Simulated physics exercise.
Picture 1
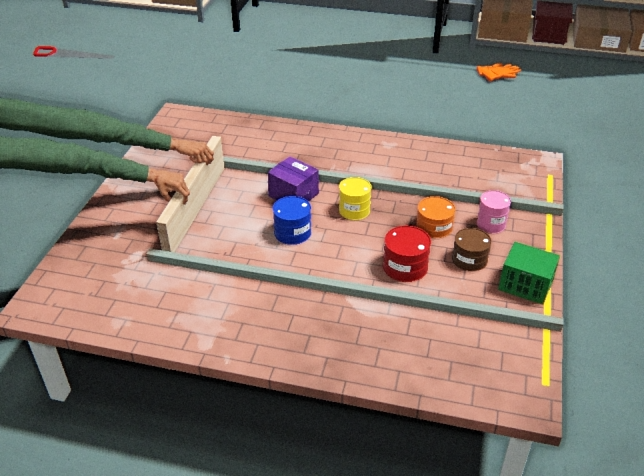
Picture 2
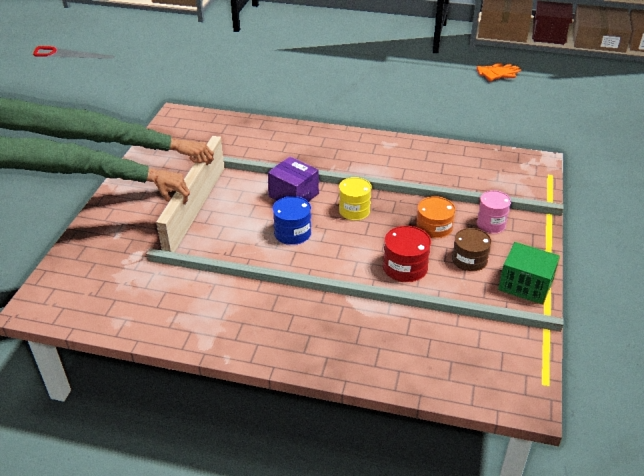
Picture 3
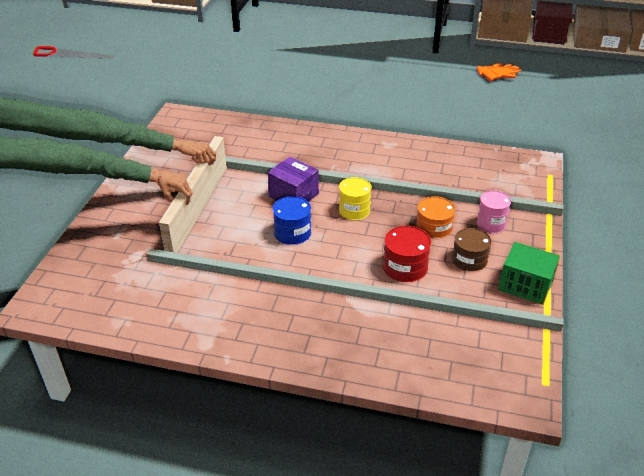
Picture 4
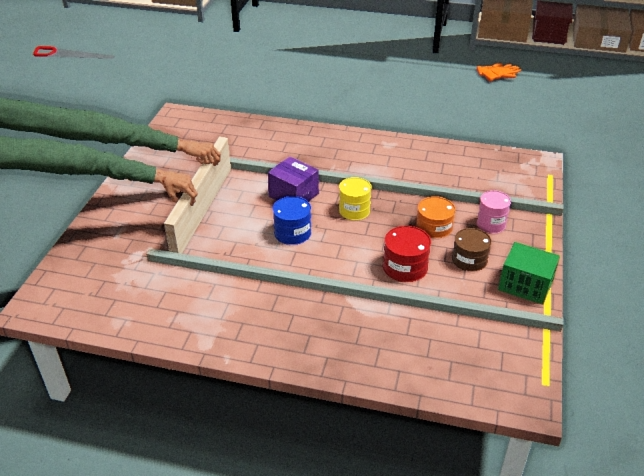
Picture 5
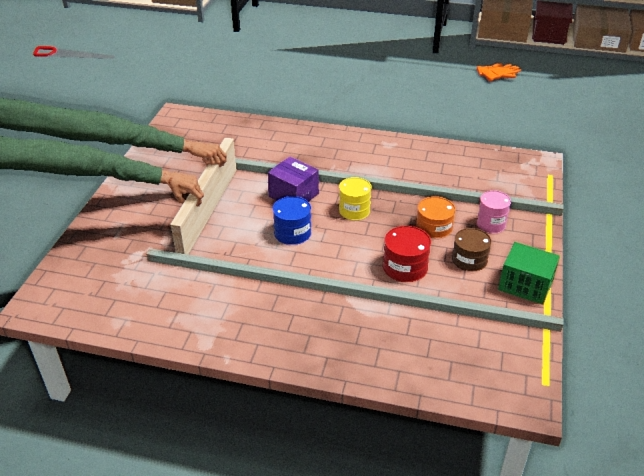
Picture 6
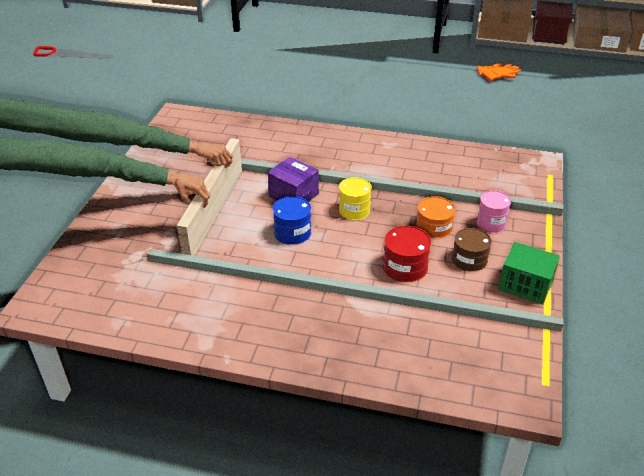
A person's green-sleeved arms reach in from the left over a brick-patterned table in a grey-green room, seen from above at an angle, both hands gripping a pale plank. Between two grey rails sit a purple box, blue, yellow, red, orange, brown and pink canisters, and a green crate near yellow tape at right. The hands slide the plank slightly rightward, while the packages and camera stay still.
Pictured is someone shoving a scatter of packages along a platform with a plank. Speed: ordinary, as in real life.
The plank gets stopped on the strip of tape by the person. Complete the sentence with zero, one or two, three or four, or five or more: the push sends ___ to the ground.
The push sends five or more to the ground.
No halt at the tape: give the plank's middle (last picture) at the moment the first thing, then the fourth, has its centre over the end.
I'd put the first at about (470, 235) and the next at about (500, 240).
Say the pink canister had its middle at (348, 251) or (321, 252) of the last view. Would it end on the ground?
In turn it slips off; slips off.
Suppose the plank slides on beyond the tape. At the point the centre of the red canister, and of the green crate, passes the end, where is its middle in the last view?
The red canister puts it at (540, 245), the green crate at (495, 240).
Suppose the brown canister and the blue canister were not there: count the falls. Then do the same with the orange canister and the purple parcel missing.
In order, the numbers are 6 and 6.
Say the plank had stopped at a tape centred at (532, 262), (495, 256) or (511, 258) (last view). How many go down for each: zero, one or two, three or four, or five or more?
In order: More than four, then 1 or 2, then at least five.
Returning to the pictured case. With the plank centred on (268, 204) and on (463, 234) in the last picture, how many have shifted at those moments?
Tally: First 1; then 8.
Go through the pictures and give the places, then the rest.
The first picture shows green crate (529, 273); pink canister (494, 212); brown canister (471, 250); plank (193, 193); tape (548, 264).
The second picture shows pink canister (494, 212); orange canister (436, 217).
The third picture shows brown canister (471, 250); plank (196, 193).
The fourth picture shows green crate (529, 273); yellow canister (355, 199).
The fifth picture shows pink canister (494, 212); blue canister (292, 220).
The sixth picture shows green crate (529, 273); pink canister (494, 212); brown canister (471, 250); plank (212, 196); tape (548, 264).
A little later, none off yet; green crate at rest near (529, 273); pink canister at rest near (494, 212); brown canister at rest near (471, 250).
When it is over, the number that fall off is five or more; down, purple parcel, blue canister, yellow canister, red canister, orange canister, brown canister, pink canister and green crate.
